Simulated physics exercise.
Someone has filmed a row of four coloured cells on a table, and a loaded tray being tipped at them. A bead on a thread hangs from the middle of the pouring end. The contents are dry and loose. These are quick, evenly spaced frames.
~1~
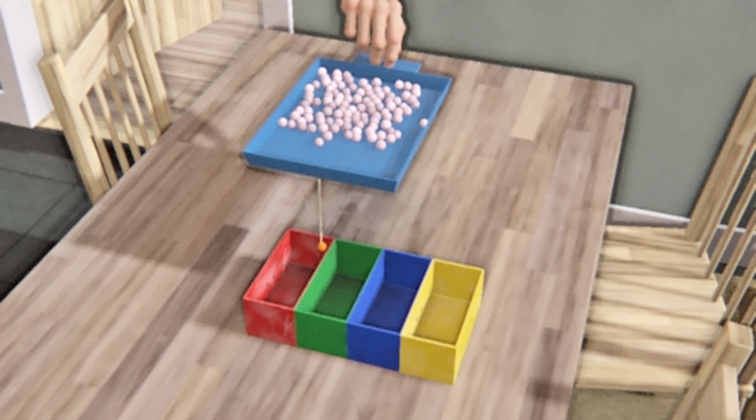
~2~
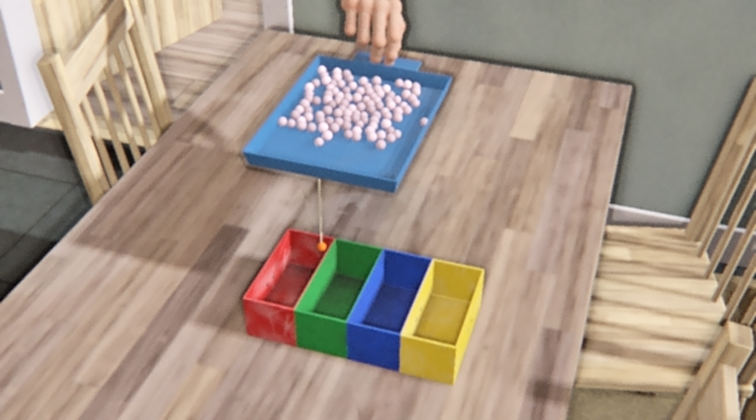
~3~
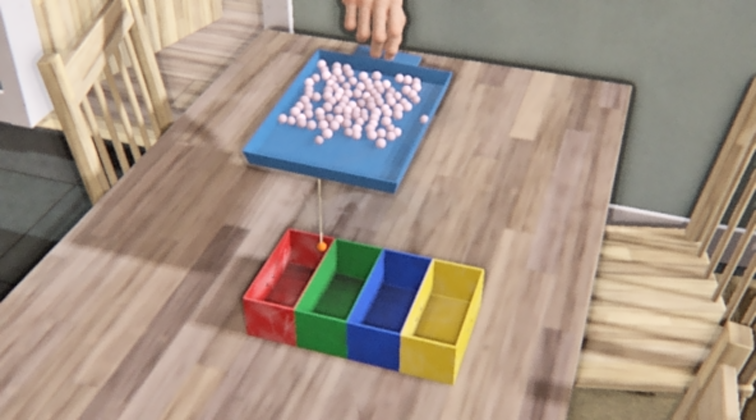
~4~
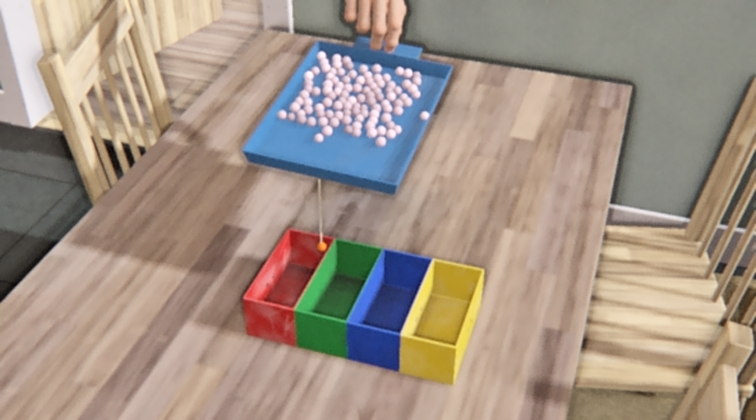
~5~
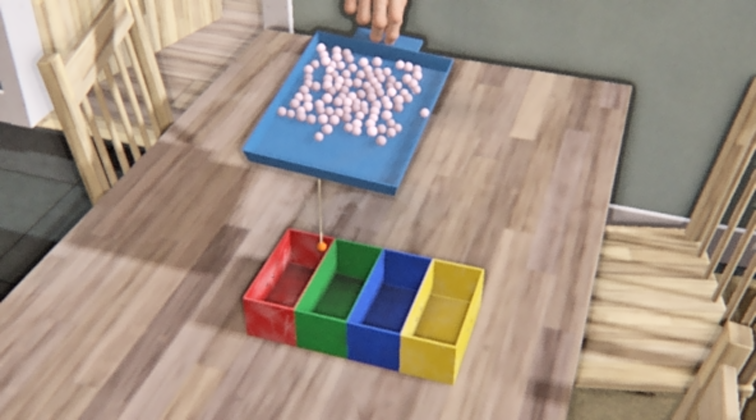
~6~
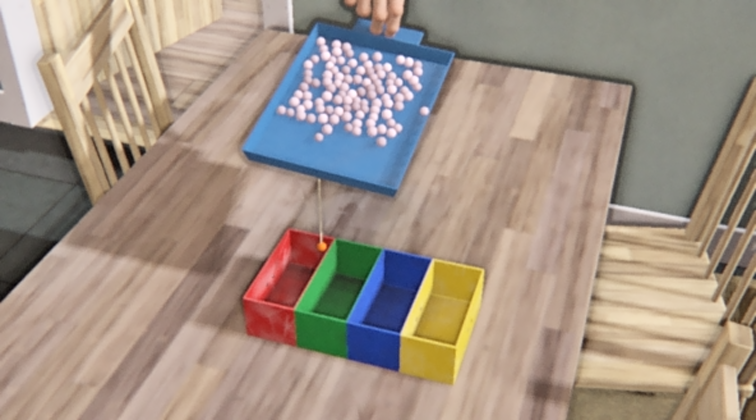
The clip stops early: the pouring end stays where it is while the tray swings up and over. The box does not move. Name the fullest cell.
The blue cell gets the most.
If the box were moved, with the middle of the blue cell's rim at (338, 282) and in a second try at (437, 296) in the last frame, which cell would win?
First that yellow cell, then the cell in green.
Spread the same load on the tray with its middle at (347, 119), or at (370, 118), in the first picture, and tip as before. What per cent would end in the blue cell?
Near 70 % and 70 %.
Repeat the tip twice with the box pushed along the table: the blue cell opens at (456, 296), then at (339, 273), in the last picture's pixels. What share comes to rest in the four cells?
About 90 and 100 per cent.
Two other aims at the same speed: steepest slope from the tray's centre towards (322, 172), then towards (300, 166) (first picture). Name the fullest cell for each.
The first try: The cell in red. The second: The red cell.
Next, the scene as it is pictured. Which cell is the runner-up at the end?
Next in line is the green one.
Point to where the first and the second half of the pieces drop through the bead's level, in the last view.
Around (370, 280) and then (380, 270).
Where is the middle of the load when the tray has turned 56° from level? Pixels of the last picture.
Roughly at (362, 167).
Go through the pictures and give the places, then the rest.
Corners of the pouring end at (248, 150) and (394, 178), level; middle of the load at (360, 108), sugar pearls; bead on its thread at (322, 247); red cell at (270, 319); green cell at (321, 331); blue cell at (374, 343); yellow cell at (428, 356), in the first picture.
Corners of the pouring end at (248, 150) and (394, 178), level; middle of the load at (360, 107), in the second picture.
Corners of the pouring end at (248, 149) and (394, 179), tipped barely, lowest at the right corner; middle of the load at (360, 104), in the third picture.
Corners of the pouring end at (248, 149) and (394, 181), tipped a little, lowest at the right corner; middle of the load at (360, 99), in the fourth picture.
Corners of the pouring end at (247, 148) and (394, 183), tipped a little, lowest at the right corner; middle of the load at (361, 95), in the fifth picture.
Corners of the pouring end at (247, 148) and (394, 185), tipped a little, lowest at the right corner; middle of the load at (361, 92), about two thirds on the move; red cell at (270, 319); green cell at (321, 331); blue cell at (374, 343); yellow cell at (428, 356), in the sixth picture.
Soon after the last picture, tray tipped steeply; nearly all on the tray; a stray few in the blue cell; a stray few in the green cell; a stray few falling or outside the box.
A little later, tray tipped right over; about a quarter on the tray; about a third in the blue cell; about a quarter in the green cell; about a quarter falling or outside the box.
Later still, tray tipped past a quarter turn; about two thirds in the blue cell; about a third in the green cell; a stray few in the red cell; a stray few falling or outside the box.
At rest, tray tipped past a quarter turn; about two thirds in the blue cell; about a third in the green cell; a stray few in the red cell; none in the yellow cell; a stray few outside the box.
